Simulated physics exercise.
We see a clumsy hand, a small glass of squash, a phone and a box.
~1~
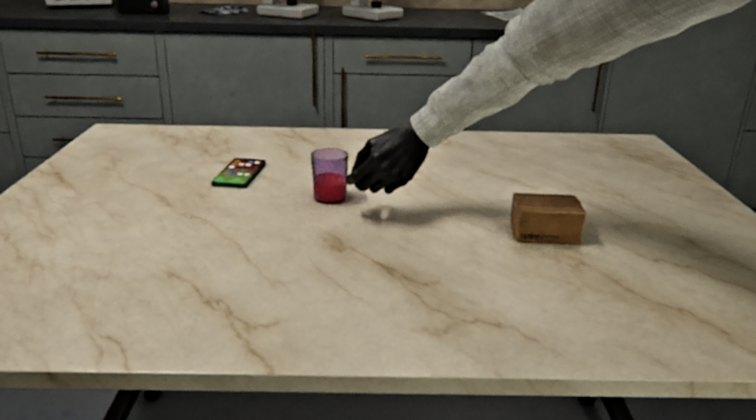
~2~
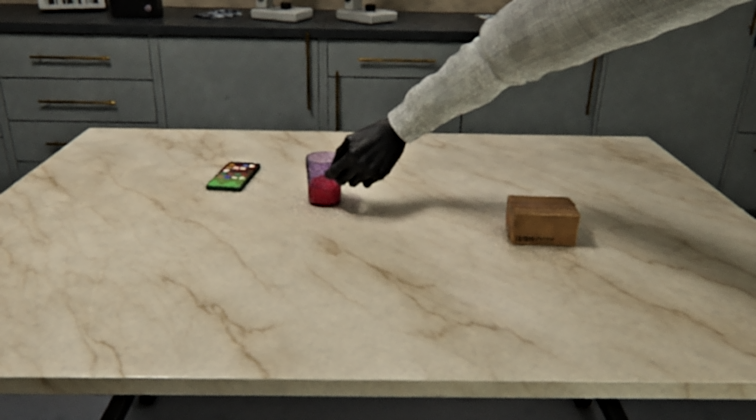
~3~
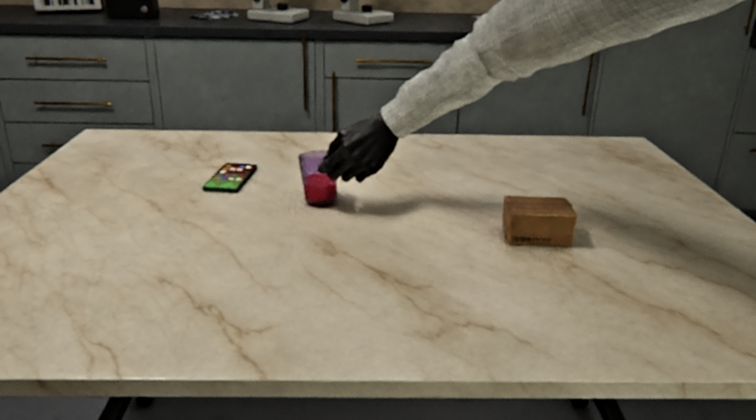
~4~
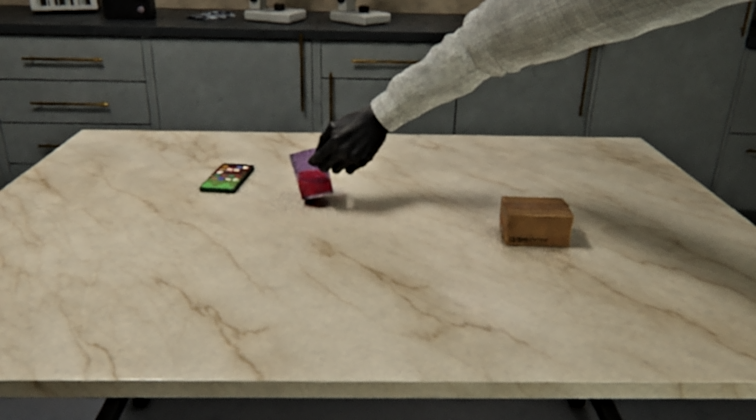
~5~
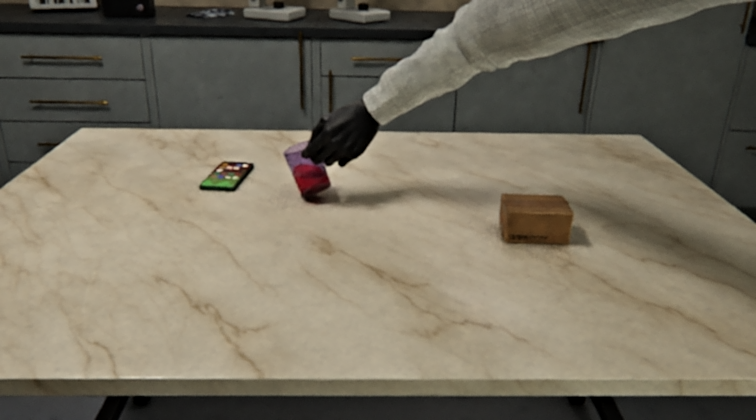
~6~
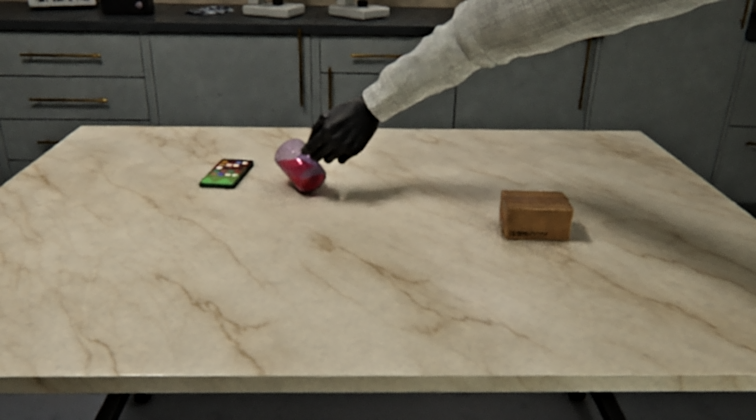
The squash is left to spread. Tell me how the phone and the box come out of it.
The phone is reached; the box escapes.
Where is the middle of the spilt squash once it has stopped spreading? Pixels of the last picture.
Around (262, 150).
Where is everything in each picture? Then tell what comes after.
In the first picture, it stands upright; small glass (330, 174) about a third full; phone (240, 170); box (549, 202).
The second picture shows pushed off balance; small glass about a third full, surface at (325, 183).
The third picture shows pushed off balance; small glass (319, 175) about a third full; box (540, 205).
The fourth picture shows pushed off balance; small glass (312, 172) tipped 25°; phone (228, 176).
The fifth picture shows pushed off balance; small glass (308, 168) tipped 40°.
In the sixth picture, it is falling; small glass (300, 166) tipped 70°; phone (228, 171); box (536, 199).
Shortly, the puddle covers about as much as a saucer; the phone is soaking at its edge; the box is still dry.
Then, the puddle covers about as much as a plate; the phone is soaking at its edge; the box is still dry.
At the finish, the puddle covers about as much as a plate; the phone is soaking at its edge; the box is still dry.
